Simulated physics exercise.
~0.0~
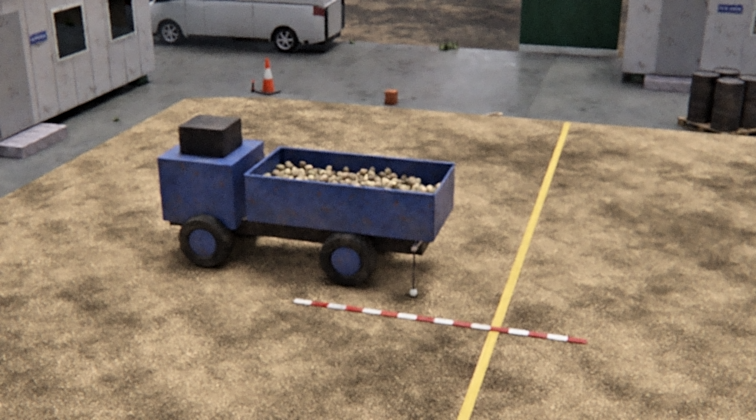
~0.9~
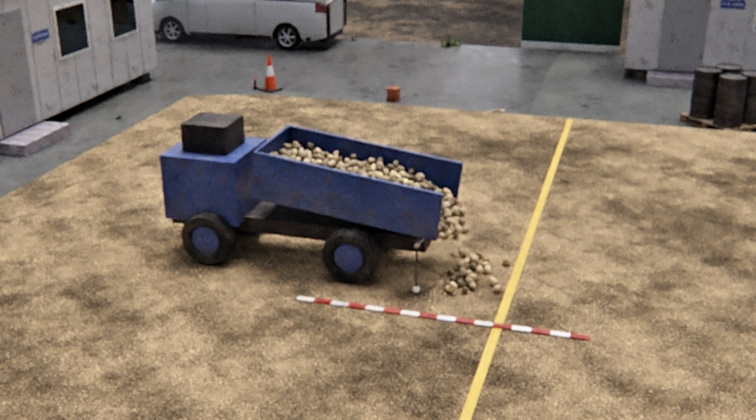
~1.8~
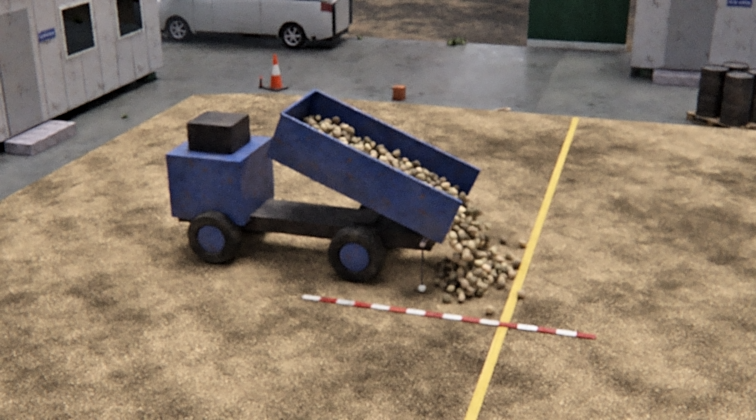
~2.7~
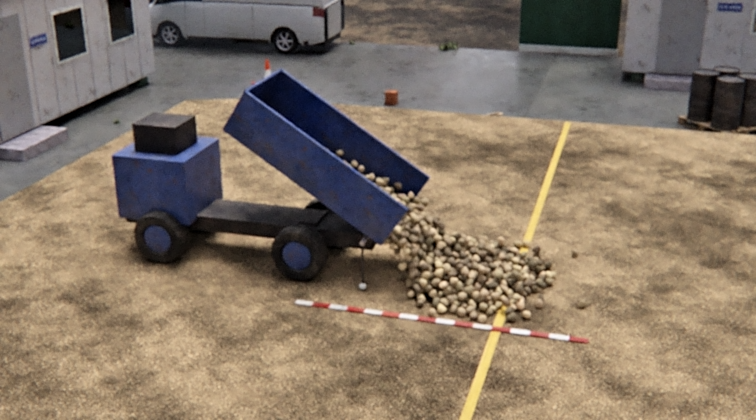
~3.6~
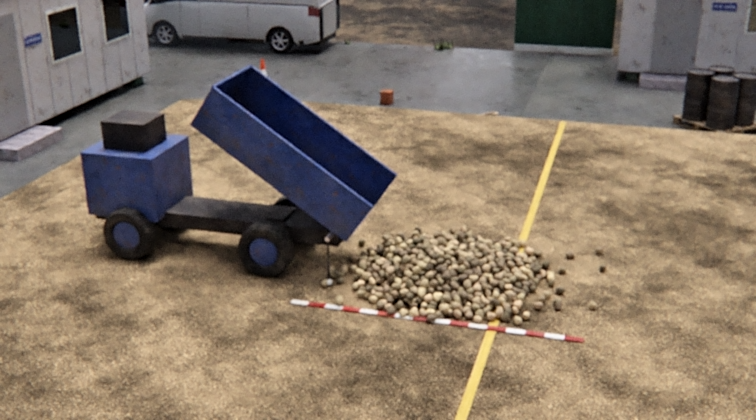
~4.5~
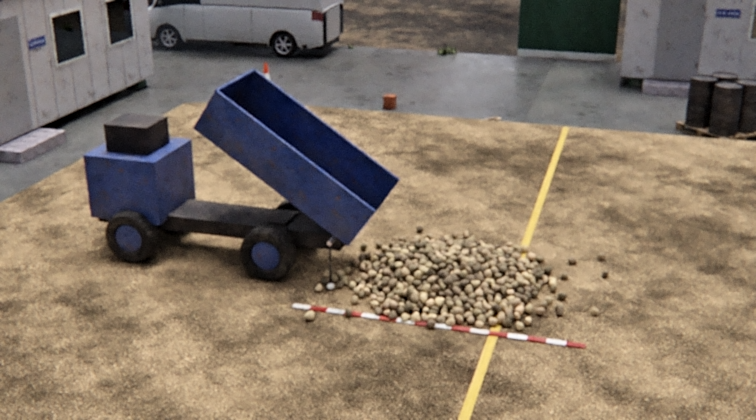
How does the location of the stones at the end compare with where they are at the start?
At the start the stones are in the bed of the blue truck, and at the end they lie in a heap on the ground, lower and further to the right, partly across the yellow line.
